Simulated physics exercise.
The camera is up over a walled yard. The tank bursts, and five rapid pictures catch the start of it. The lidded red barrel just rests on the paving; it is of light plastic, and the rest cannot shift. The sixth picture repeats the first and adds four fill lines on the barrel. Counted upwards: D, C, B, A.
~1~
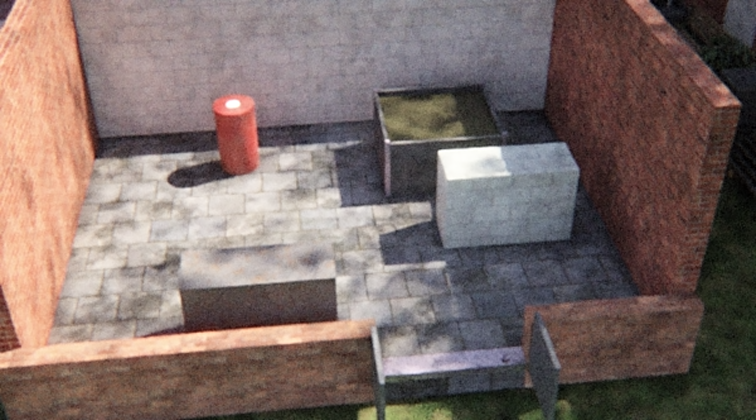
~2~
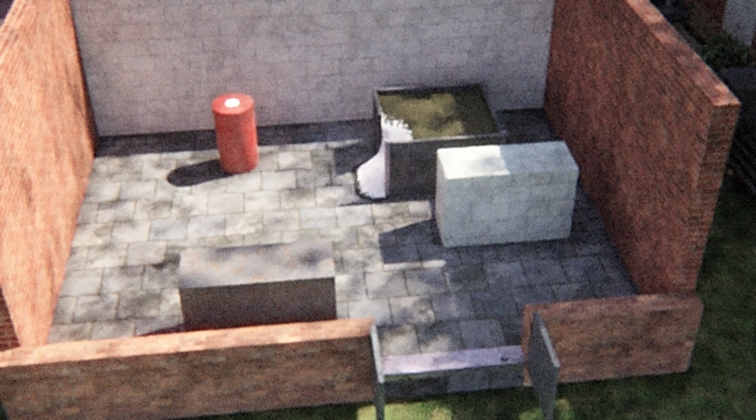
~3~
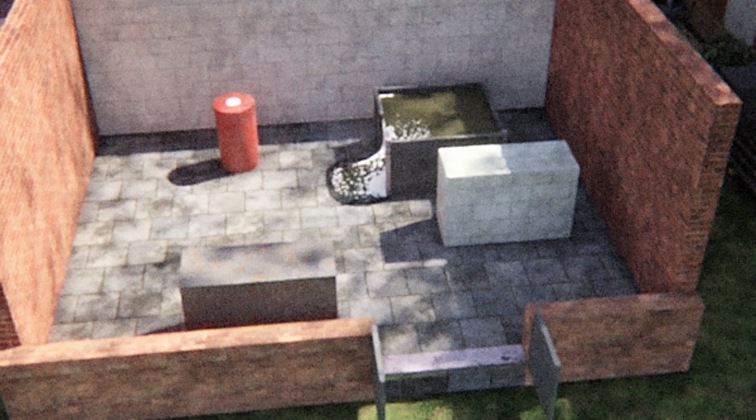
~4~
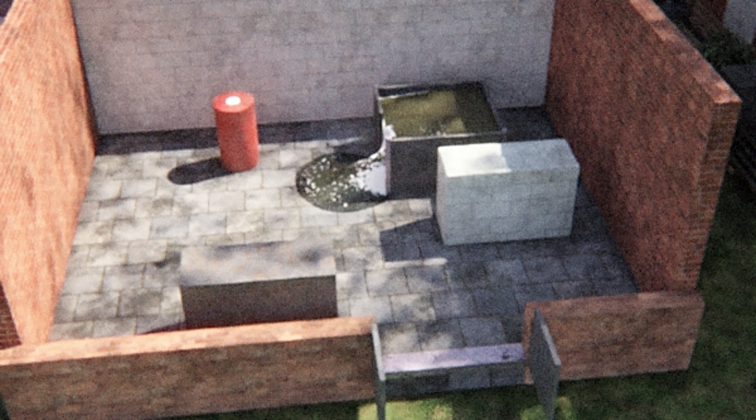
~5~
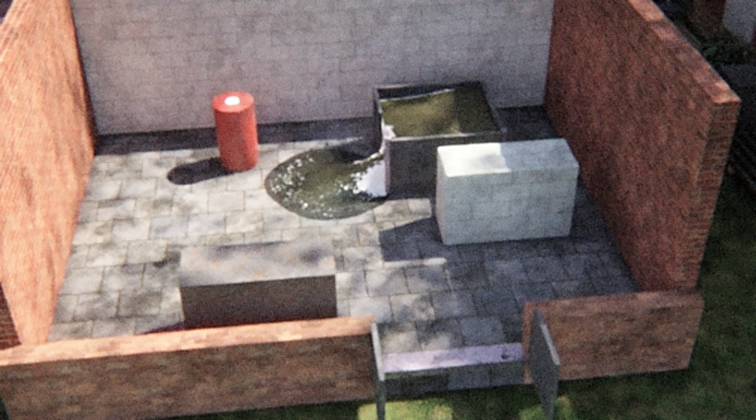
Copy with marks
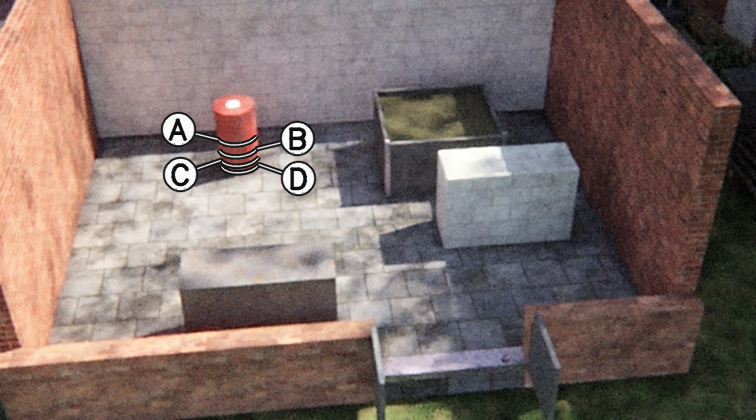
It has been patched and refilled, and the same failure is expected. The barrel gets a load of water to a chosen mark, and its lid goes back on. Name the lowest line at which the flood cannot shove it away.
B will do.
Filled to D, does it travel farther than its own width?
Yes, clearly.
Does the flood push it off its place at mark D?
Yes, that goes wrong.
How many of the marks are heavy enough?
Two of them.
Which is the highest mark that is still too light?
The answer is C.
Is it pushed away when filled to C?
Yes.
On the marked copy, A at (236, 145); B at (238, 156); C at (239, 166); D at (240, 172); from the bottom up D, C, B, A.
Choosing A, it does not move.
Choosing B, it does not move.
Choosing C, it is pushed about its own width away.
Choosing D, it is pushed about 3 times its own width away.
